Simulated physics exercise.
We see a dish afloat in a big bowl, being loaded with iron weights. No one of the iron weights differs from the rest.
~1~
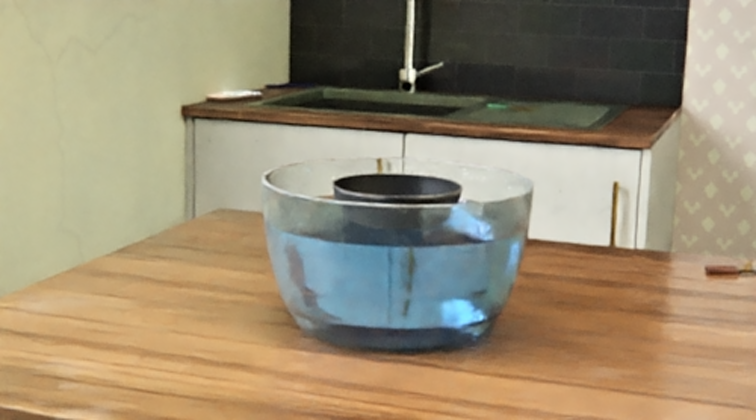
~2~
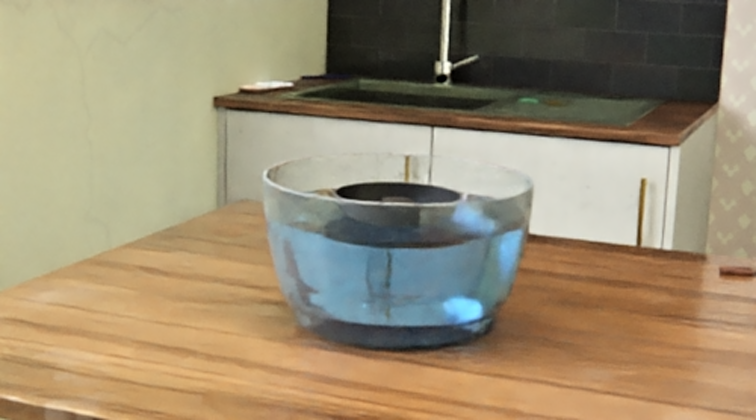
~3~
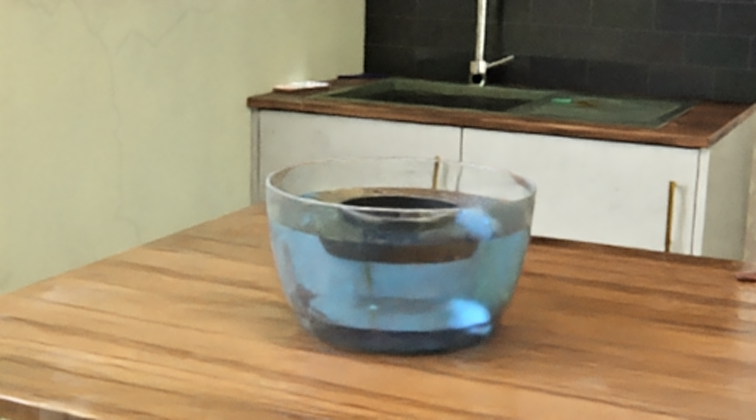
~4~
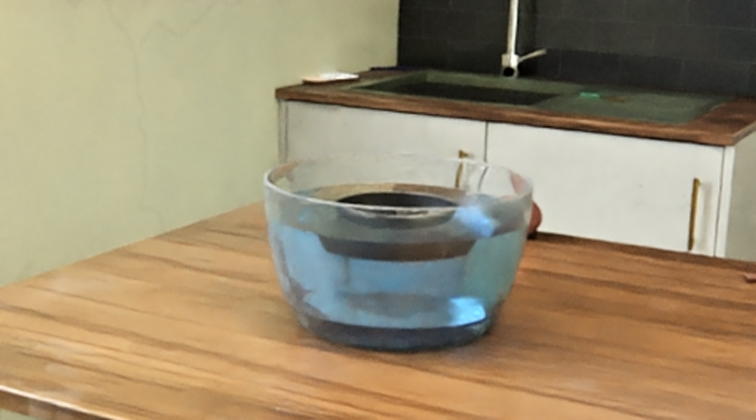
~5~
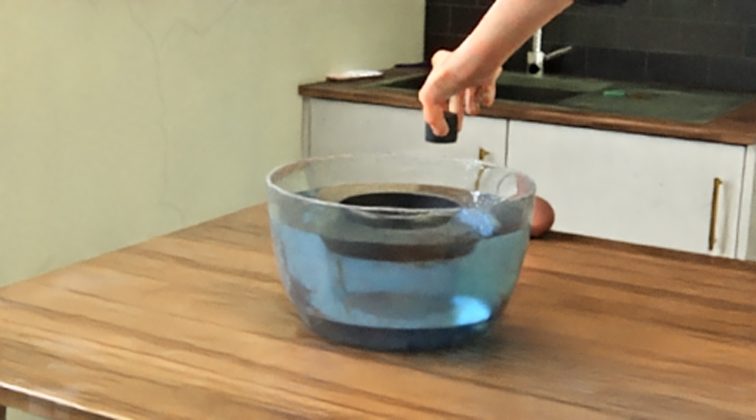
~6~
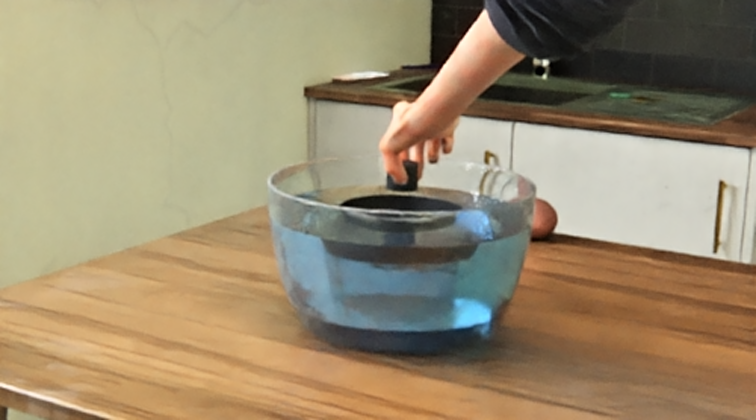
The clip opens on a dark dish floating in a clear bowl of bluish water on a wooden table. The dish sinks lower in the water as the kitchen background shifts right. Then a hand reaches in from the upper right, holding a small dark object, and moves it left and down over the dish.
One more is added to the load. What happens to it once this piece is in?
Down.
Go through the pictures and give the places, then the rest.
In the first frame, dish (397, 186) empty; most of its side above the surface.
In the second frame, dish (398, 196) with one aboard; about half of its side above the surface.
In the third frame, dish (400, 210) with two aboard; about a fifth of its side above the surface.
In the fourth frame, dish (398, 207) with two aboard; about a fifth of its side above the surface.
In the fifth frame, dish (401, 207) with two aboard; about a fifth of its side above the surface; the next iron weight in the hand at (441, 127).
In the sixth frame, dish (401, 209) with two aboard; about a fifth of its side above the surface; the next iron weight in the hand at (402, 176).
A moment on, the iron weight is in and the dish dips.
Further on, water pours in over its edge.
When it is over, the dish lies on the bottom with its load.
